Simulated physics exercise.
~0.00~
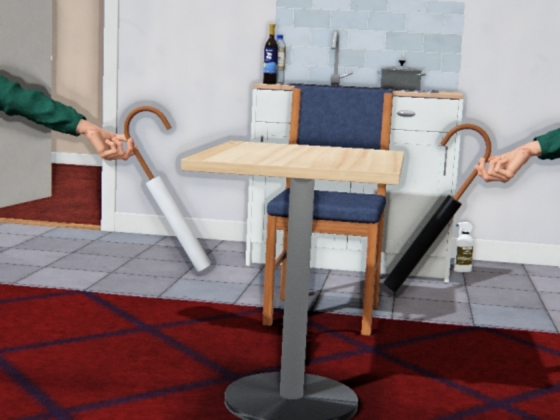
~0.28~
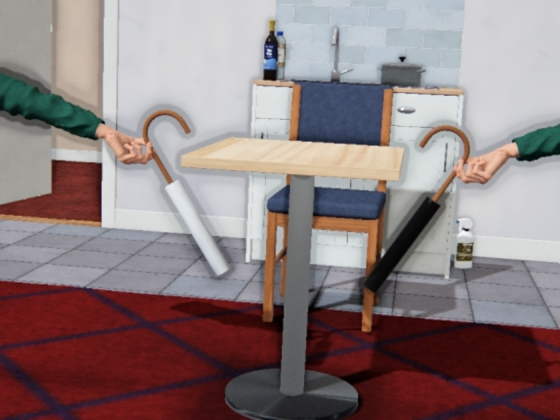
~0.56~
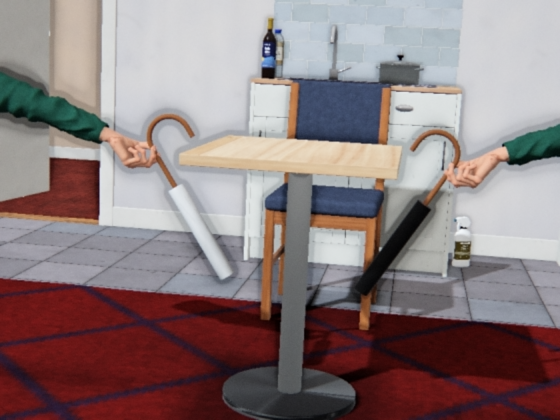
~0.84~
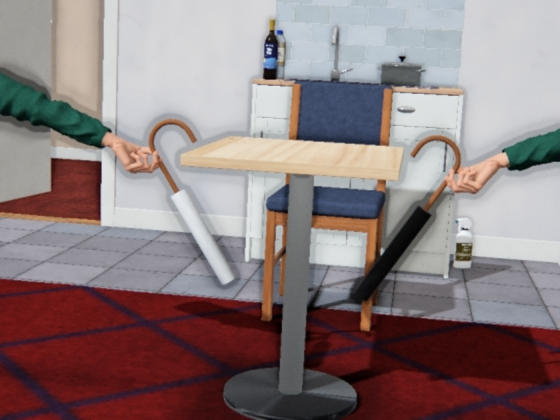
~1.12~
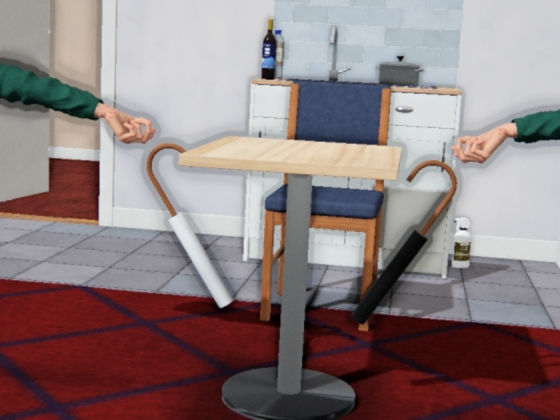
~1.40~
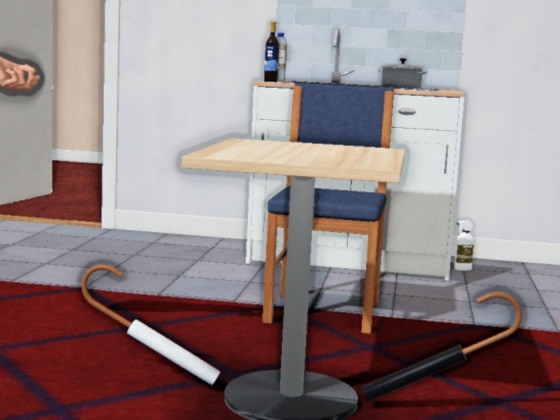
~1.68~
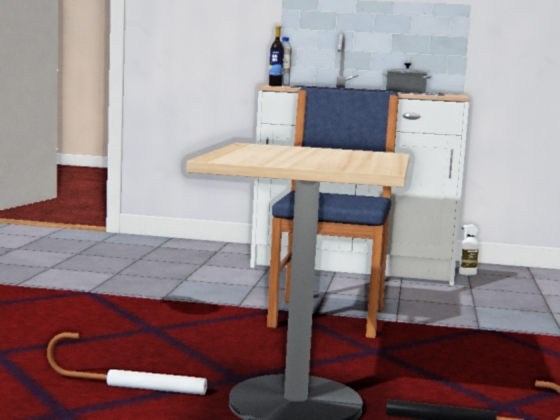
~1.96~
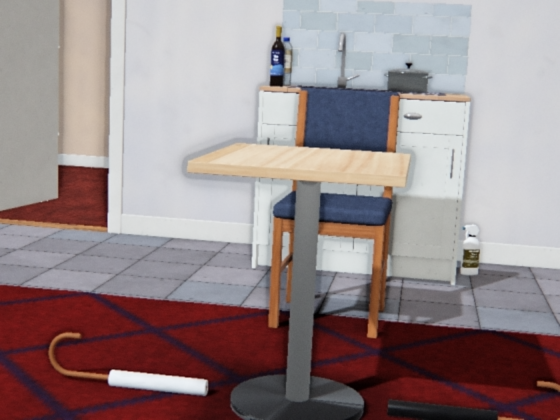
We see two hands bring a white umbrella and a black umbrella by their hooked handles toward opposite edges of a small table, then let go and withdraw, and both umbrellas drop past the edges, tip over and end up lying on the red carpet.
